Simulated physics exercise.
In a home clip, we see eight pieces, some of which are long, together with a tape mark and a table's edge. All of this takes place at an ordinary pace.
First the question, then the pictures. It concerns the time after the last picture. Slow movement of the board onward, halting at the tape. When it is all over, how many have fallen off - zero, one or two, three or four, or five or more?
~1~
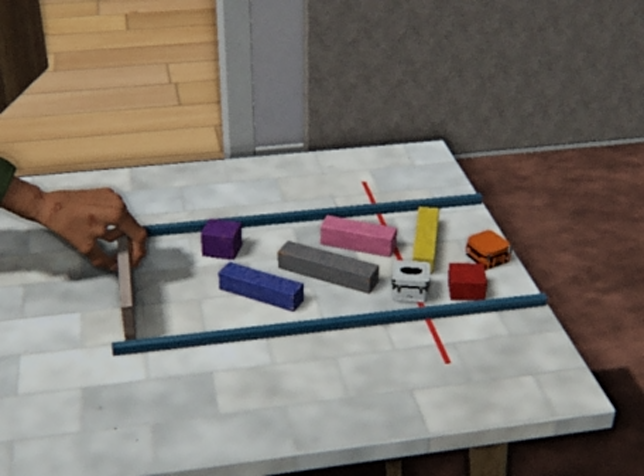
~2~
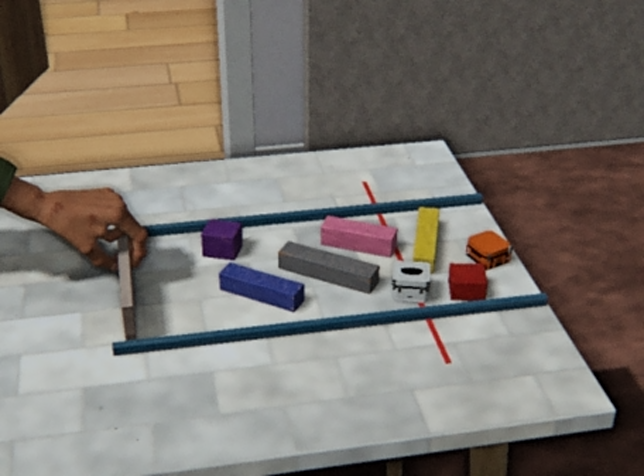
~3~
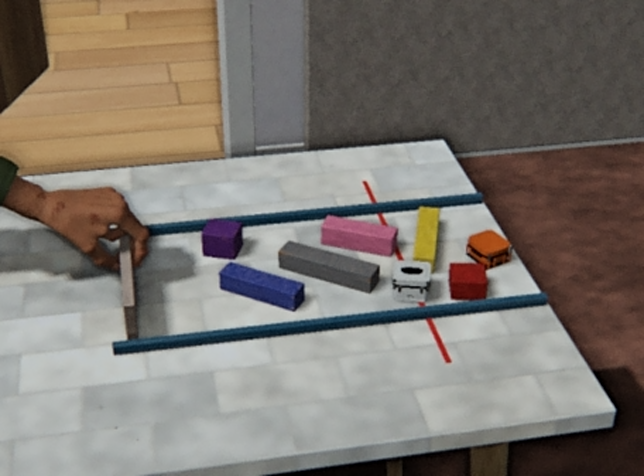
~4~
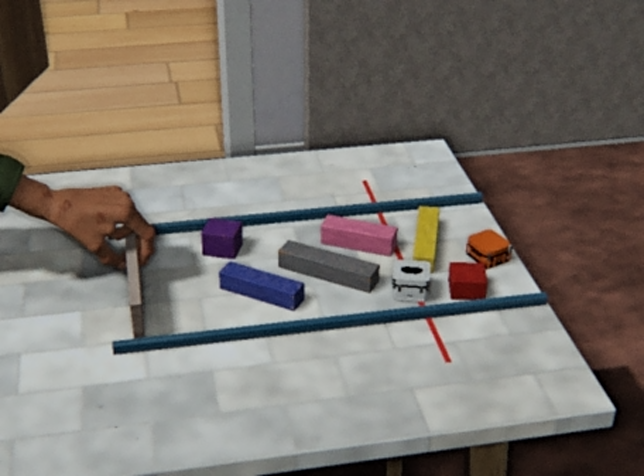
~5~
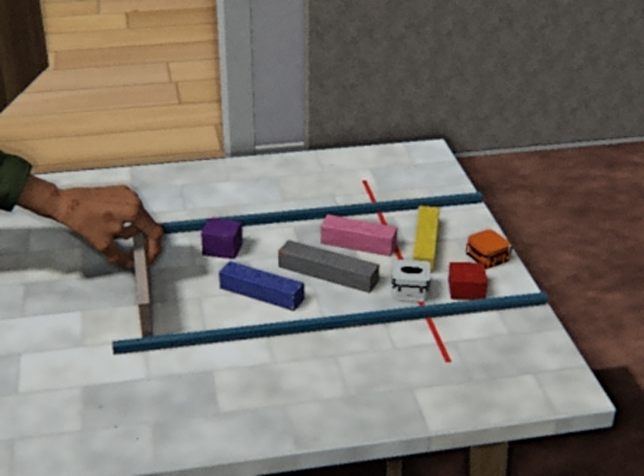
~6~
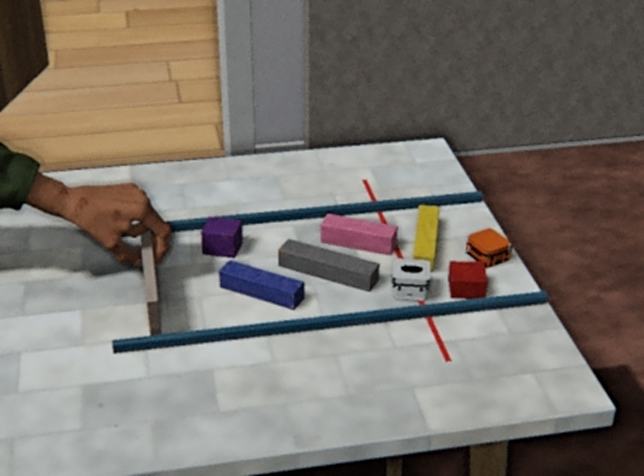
By then zero have fallen off.
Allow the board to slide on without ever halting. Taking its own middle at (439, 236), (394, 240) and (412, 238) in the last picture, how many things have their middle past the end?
In order: 1, 0, 0.
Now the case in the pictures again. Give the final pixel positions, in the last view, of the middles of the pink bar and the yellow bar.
One ends up near (434, 221) and the other near (466, 235).
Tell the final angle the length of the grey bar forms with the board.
Around 20 degrees.
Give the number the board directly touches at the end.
At rest, 3 are in contact.
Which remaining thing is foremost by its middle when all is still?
Result: The orange case.
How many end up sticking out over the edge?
I count 0 overhanging.
Soon after, none off yet; orange case at rest near (488, 249); red block at rest near (467, 280); yellow bar at rest near (426, 238).
After that, none off yet; orange case at rest near (488, 249); red block at rest near (472, 281); yellow bar displaced a little near (442, 239).
In the end, the number that fall off is zero.
